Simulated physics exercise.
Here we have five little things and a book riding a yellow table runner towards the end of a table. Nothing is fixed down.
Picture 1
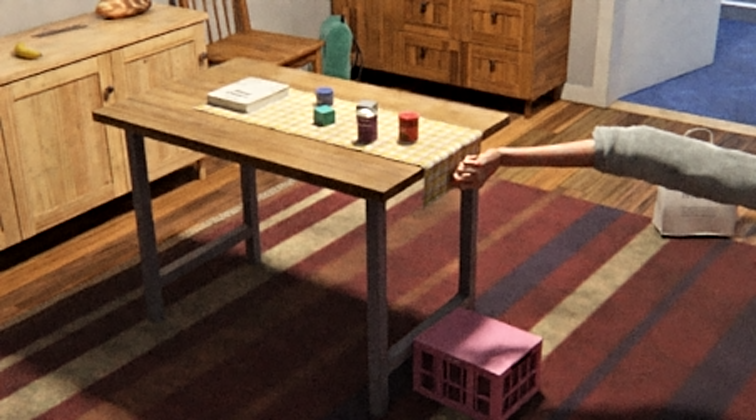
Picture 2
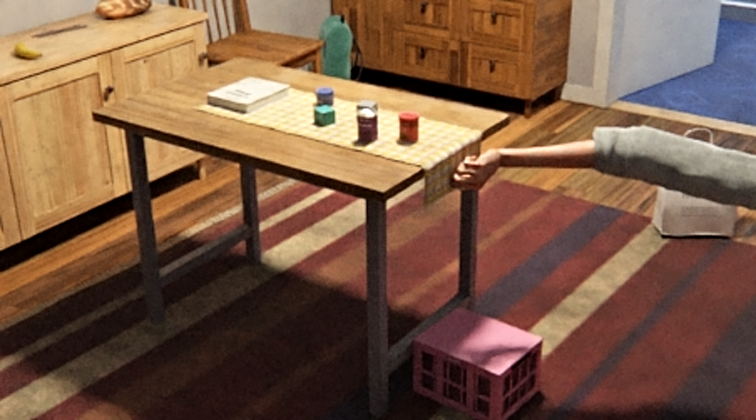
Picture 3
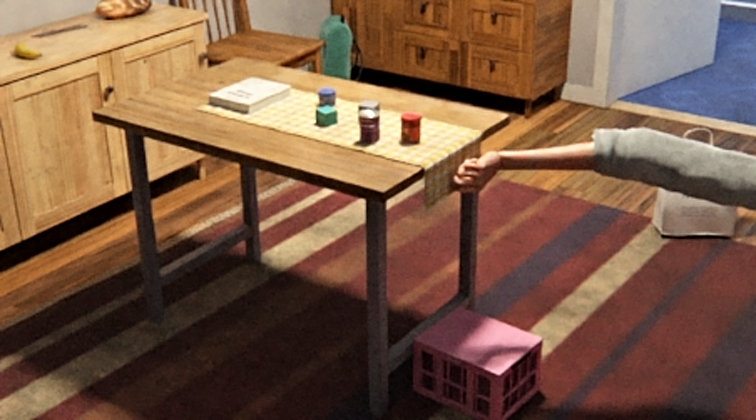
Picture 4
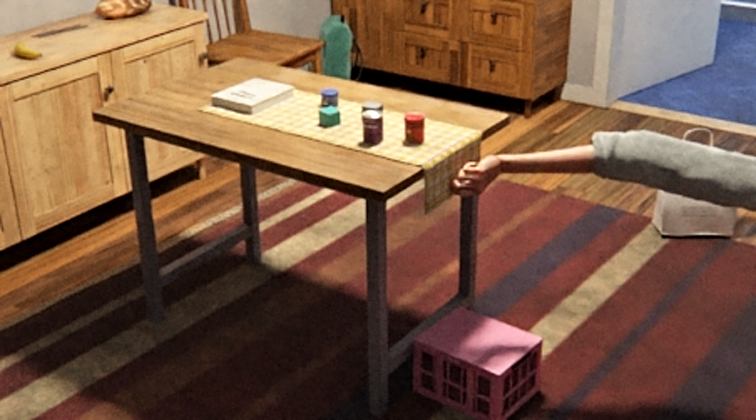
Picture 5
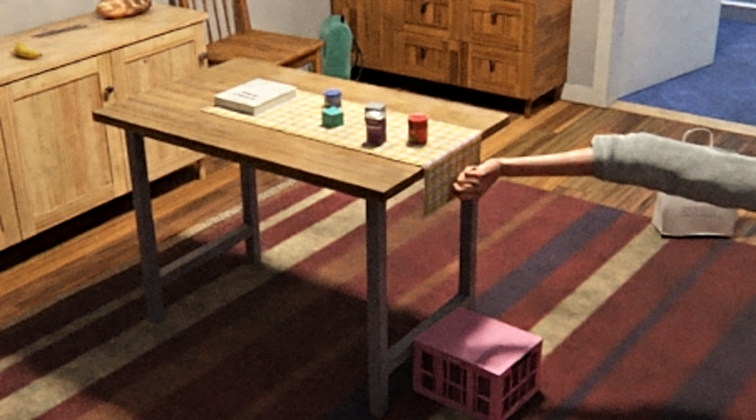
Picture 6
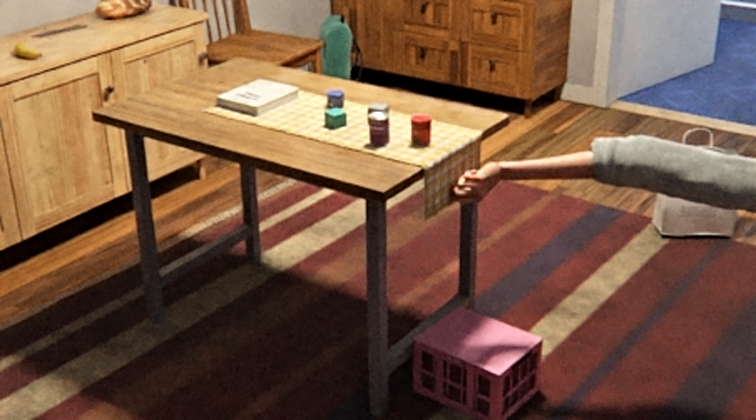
A hand reaching from the right in a grey sleeve grips the hanging end of a yellow checked runner on a wooden table, seen from above in a room with a striped rug. On the runner sit a white book, blue, turquoise, grey, purple and red items, with a pink crate on the floor below. The hand tugs slightly downward, and the cloth and its load creep right together, while the camera stays still.
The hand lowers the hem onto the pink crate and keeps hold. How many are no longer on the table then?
The count of fallen things is four.
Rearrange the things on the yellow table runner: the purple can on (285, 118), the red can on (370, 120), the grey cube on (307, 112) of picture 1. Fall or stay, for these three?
The purple can remains up, the red can goes over, the grey cube remains up.
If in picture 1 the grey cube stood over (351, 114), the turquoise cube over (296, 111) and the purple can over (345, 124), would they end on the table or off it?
The grey cube is carried off; the turquoise cube holds on; the purple can goes over.
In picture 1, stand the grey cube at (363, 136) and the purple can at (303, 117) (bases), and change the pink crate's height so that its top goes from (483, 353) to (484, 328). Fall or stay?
The grey cube comes down; the purple can does not fall.
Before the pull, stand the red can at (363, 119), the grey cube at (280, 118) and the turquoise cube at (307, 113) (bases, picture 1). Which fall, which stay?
The red can is carried off; the grey cube does not fall; the turquoise cube holds on.
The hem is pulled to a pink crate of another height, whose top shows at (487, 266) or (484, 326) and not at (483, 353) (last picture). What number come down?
It would be 1 and 3.
Early on, hem near (454, 260); red can gone.
Midway, hem near (455, 315); red can, purple can and grey cube gone.
Finally, hem on the crate; red can, purple can, grey cube and turquoise cube gone. It carries off four.
